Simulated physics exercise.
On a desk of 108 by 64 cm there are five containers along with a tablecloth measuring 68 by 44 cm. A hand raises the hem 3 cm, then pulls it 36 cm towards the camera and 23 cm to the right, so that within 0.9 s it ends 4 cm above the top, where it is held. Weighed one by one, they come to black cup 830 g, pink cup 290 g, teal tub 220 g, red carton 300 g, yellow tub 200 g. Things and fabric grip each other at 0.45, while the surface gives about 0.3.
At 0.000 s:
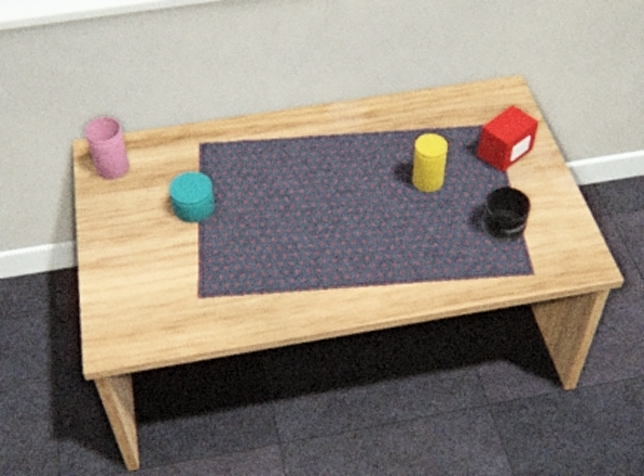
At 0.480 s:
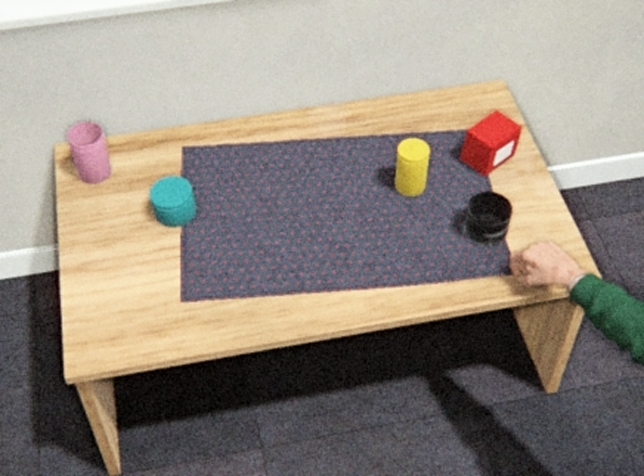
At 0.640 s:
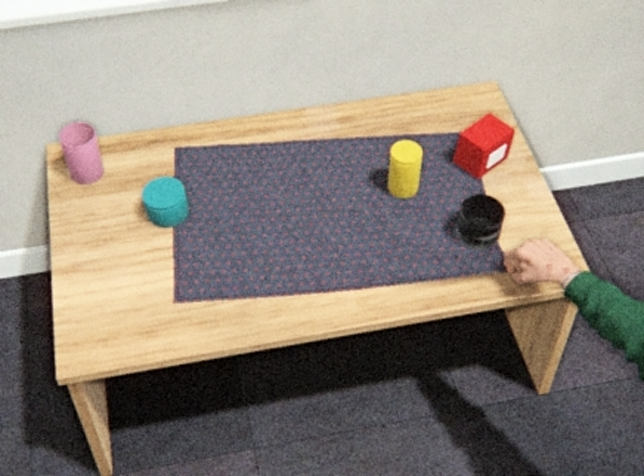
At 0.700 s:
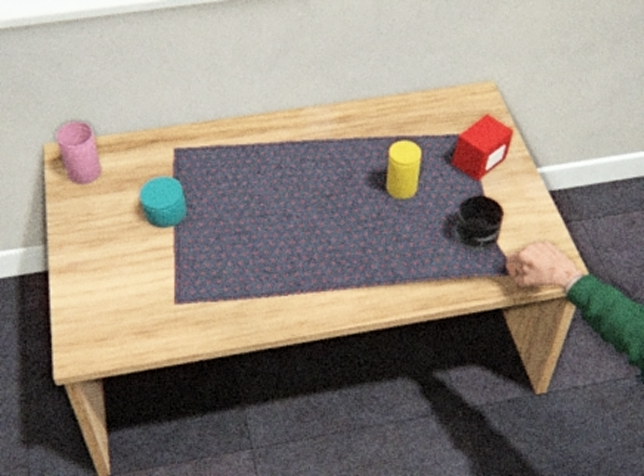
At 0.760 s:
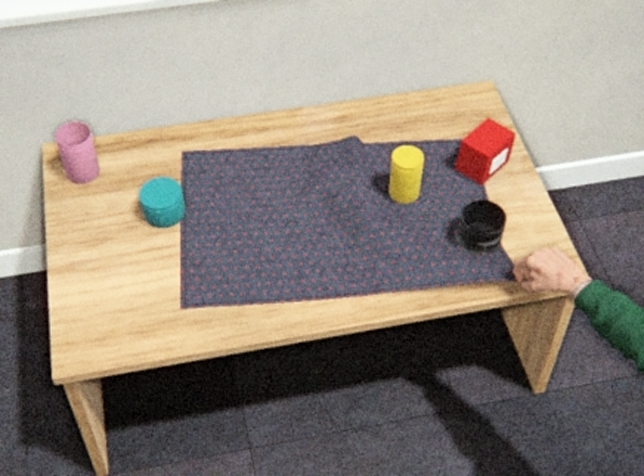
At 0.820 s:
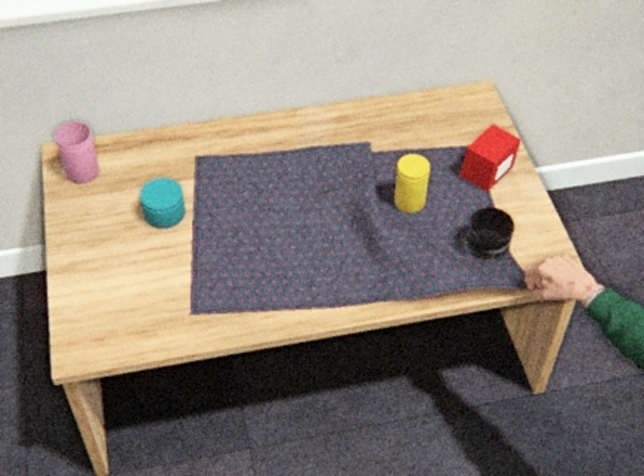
The clip opens on a wooden desk with a dark tablecloth, a pink cup, a teal tub, a yellow tub, a red carton and a black cup. A green-sleeved hand grips the cloth's near right corner, then draws it slightly forward and right, wrinkling it and shifting the yellow, red and black containers.
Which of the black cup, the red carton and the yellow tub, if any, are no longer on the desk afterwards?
My prediction: I'd say the black cup leaves; I'd say the red carton leaves; I'd say the yellow tub leaves.
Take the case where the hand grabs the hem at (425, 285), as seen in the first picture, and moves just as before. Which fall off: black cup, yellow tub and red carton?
Well, in that case the black cup tips off, the yellow tub tips off and the red carton survives on top.
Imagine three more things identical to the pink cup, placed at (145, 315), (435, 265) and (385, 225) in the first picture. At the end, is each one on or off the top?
Log, in listed order - kept / lost / lost.
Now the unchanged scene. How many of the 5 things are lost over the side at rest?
My count is 3.
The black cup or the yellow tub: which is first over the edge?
First: Black.
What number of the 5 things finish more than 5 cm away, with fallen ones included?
Tally: 3.
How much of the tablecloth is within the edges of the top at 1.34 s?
About 0 per cent.
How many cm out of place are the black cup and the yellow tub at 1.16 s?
For the black cup it's around 30 cm, and for the yellow tub around 30 cm.
At 1.0 s, 80 % of the tablecloth is still over the top; yellow tub 18 cm off its start, black cup 16 cm off its start, red carton 15 cm off its start.
At 1.2 s, 50 % of the tablecloth is still over the top; yellow tub 31 cm off its start, black cup 29 cm off its start, red carton 26 cm off its start.
At 1.3 s, 0 % of the tablecloth is still over the top; yellow tub 52 cm off its start at (569, 333), red carton 46 cm off its start at (631, 273), black cup over the edge.
At 1.5 s, 0 % of the tablecloth is still over the top; yellow tub over the edge, red carton over the edge, black cup over the edge.
At 3.1 s, 0 % of the tablecloth is still over the top; yellow tub over the edge, red carton over the edge, black cup over the edge.
